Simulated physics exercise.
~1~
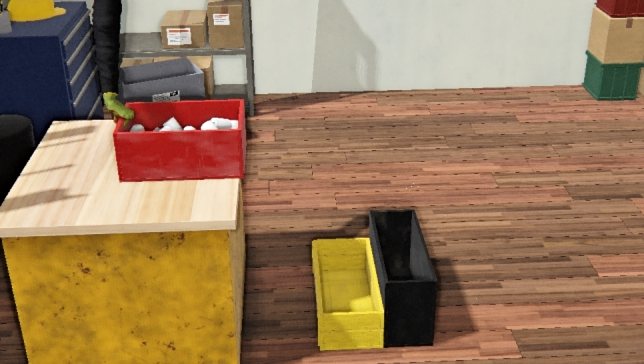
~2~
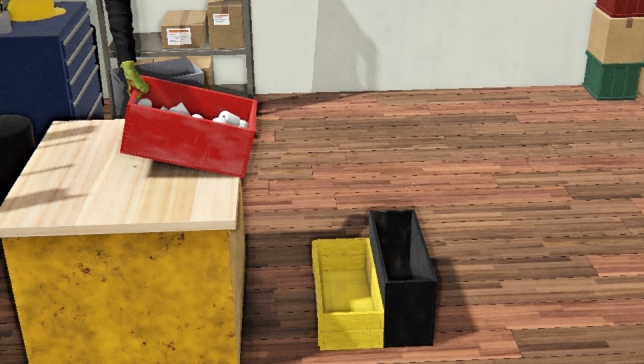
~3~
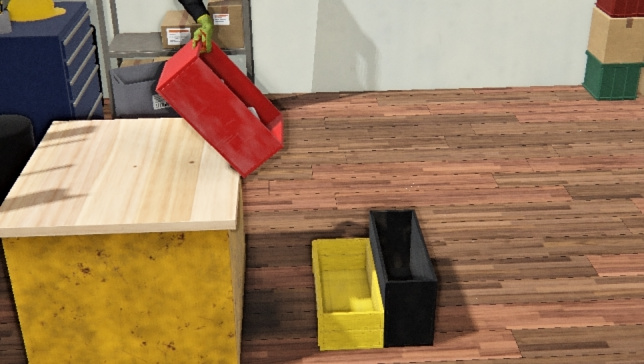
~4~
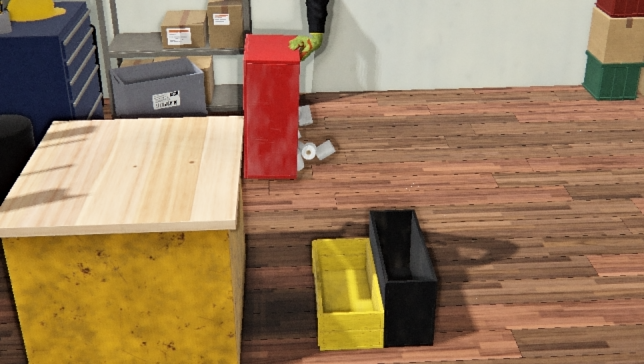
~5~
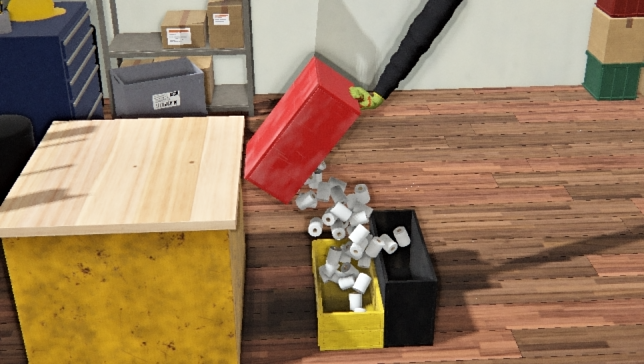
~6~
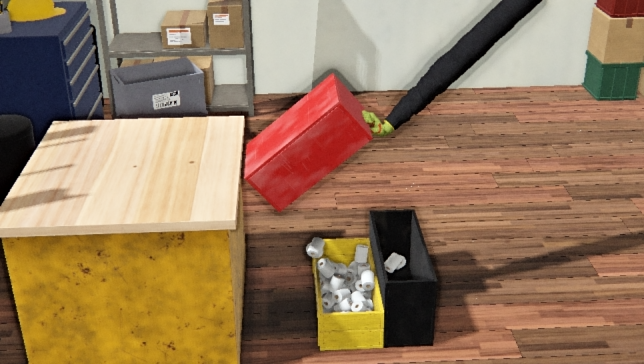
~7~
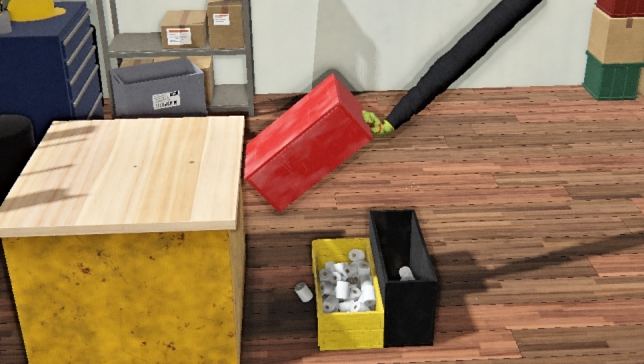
To begin with, a red box full of white paper rolls sits on a wooden-topped bench, with a yellow tub and a black tub standing empty on the floor to the right. A dark arm with a green hand lifts the box's left end and tips it to the right, past the bench's edge. As the box turns upside down, the rolls start to slide out and then pour down in a stream. Most land in the yellow tub, while a few drop into the black one. The box stops, still tilted, and one stray roll ends up on the floor left of the yellow tub.
